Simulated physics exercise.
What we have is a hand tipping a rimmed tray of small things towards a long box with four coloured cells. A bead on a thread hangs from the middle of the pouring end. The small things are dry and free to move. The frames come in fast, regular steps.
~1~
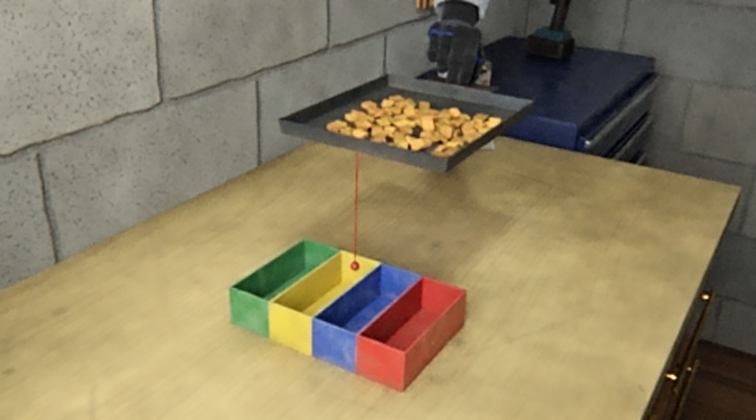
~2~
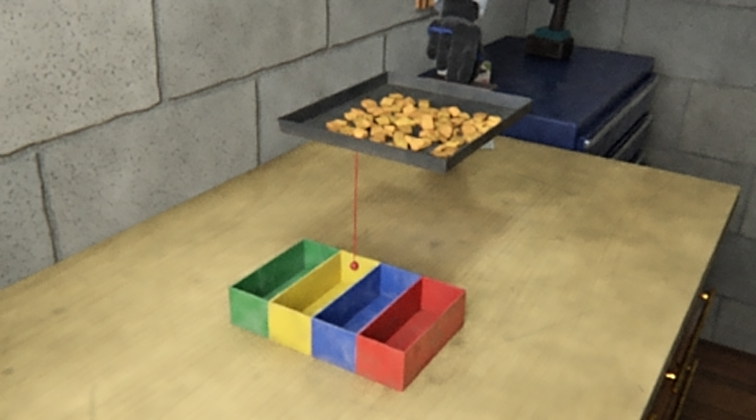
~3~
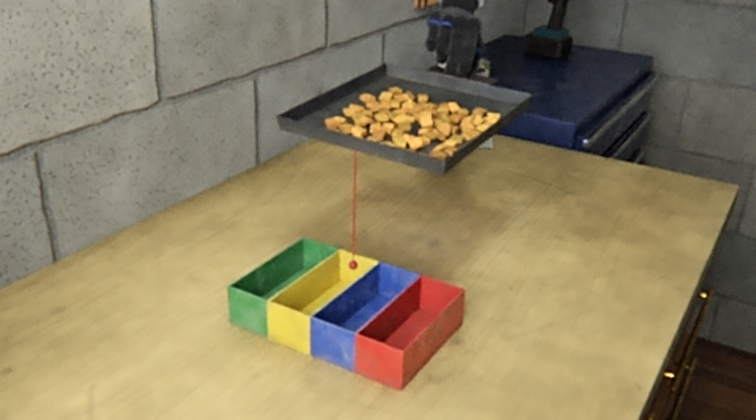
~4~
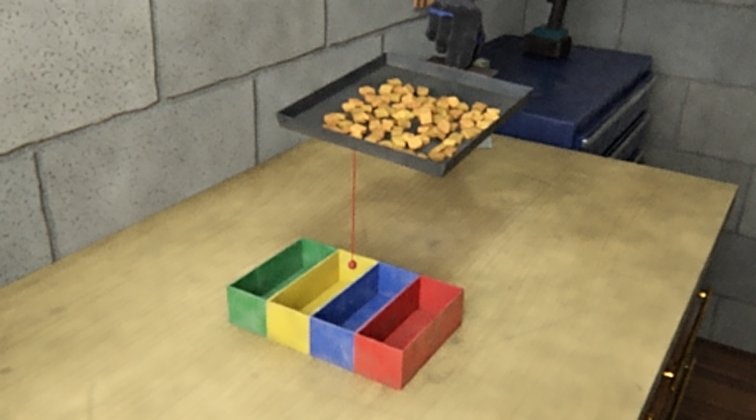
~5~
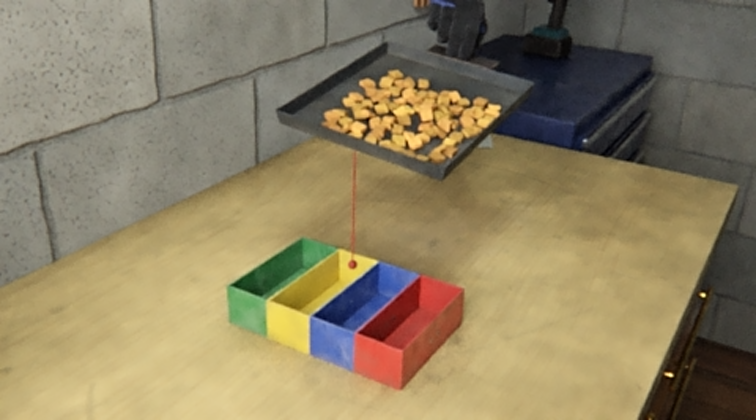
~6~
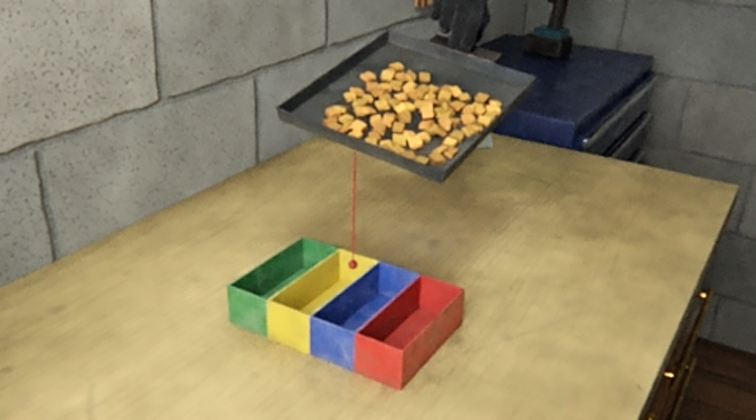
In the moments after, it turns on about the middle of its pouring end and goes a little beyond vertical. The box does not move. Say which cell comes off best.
Most goes to the red cell.
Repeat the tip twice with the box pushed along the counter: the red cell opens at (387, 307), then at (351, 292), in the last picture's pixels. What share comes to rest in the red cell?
Roughly 60 per cent, and 0 per cent.
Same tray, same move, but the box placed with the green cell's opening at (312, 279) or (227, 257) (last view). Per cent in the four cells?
About 100 and 10 per cent.
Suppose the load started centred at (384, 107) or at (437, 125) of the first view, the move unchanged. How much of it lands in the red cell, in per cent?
Roughly 70 per cent, and 80 per cent.
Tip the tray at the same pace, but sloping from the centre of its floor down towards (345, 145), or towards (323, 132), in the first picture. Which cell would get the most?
At the first place the green one, at the second that green cell.
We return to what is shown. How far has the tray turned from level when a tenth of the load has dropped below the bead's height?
At about 90°.
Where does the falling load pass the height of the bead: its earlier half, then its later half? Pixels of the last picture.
At about (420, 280), then at (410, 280).
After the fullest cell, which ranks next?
It is the cell in blue.
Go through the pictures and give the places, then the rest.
In the first frame, corners of the pouring end near (282, 119) and (446, 157), level; middle of the load near (408, 124), cereal squares; bead on its thread near (355, 266); green cell near (250, 309); yellow cell near (291, 325); blue cell near (334, 342); red cell near (380, 360).
In the second frame, corners of the pouring end near (282, 118) and (445, 158), level; middle of the load near (408, 122).
In the third frame, corners of the pouring end near (280, 115) and (444, 160), tipped barely, lowest at the right corner; middle of the load near (407, 119).
In the fourth frame, corners of the pouring end near (279, 113) and (443, 163), tipped a little, lowest at the right corner; middle of the load near (406, 115).
In the fifth frame, corners of the pouring end near (280, 110) and (443, 166), tipped a little, lowest at the right corner; middle of the load near (407, 111).
In the sixth frame, corners of the pouring end near (280, 107) and (443, 170), tipped a little, lowest at the right corner; middle of the load near (407, 107); green cell near (248, 307); yellow cell near (289, 323); blue cell near (332, 340); red cell near (378, 358).
Shortly afterwards, tray tipped steeply; all but a few on the tray; only a few falling or outside the box.
Next, tray tipped right over; the bulk on the tray; a little in the red cell; only a few in the blue cell; a little falling or outside the box.
Some moments later, tray tipped past a quarter turn; the bulk in the red cell; a little in the blue cell; only a few in the yellow cell; a little falling or outside the box.
In the end, tray tipped past a quarter turn; the bulk in the red cell; a little in the blue cell; only a few in the yellow cell; none at all in the green cell; a little outside the box.
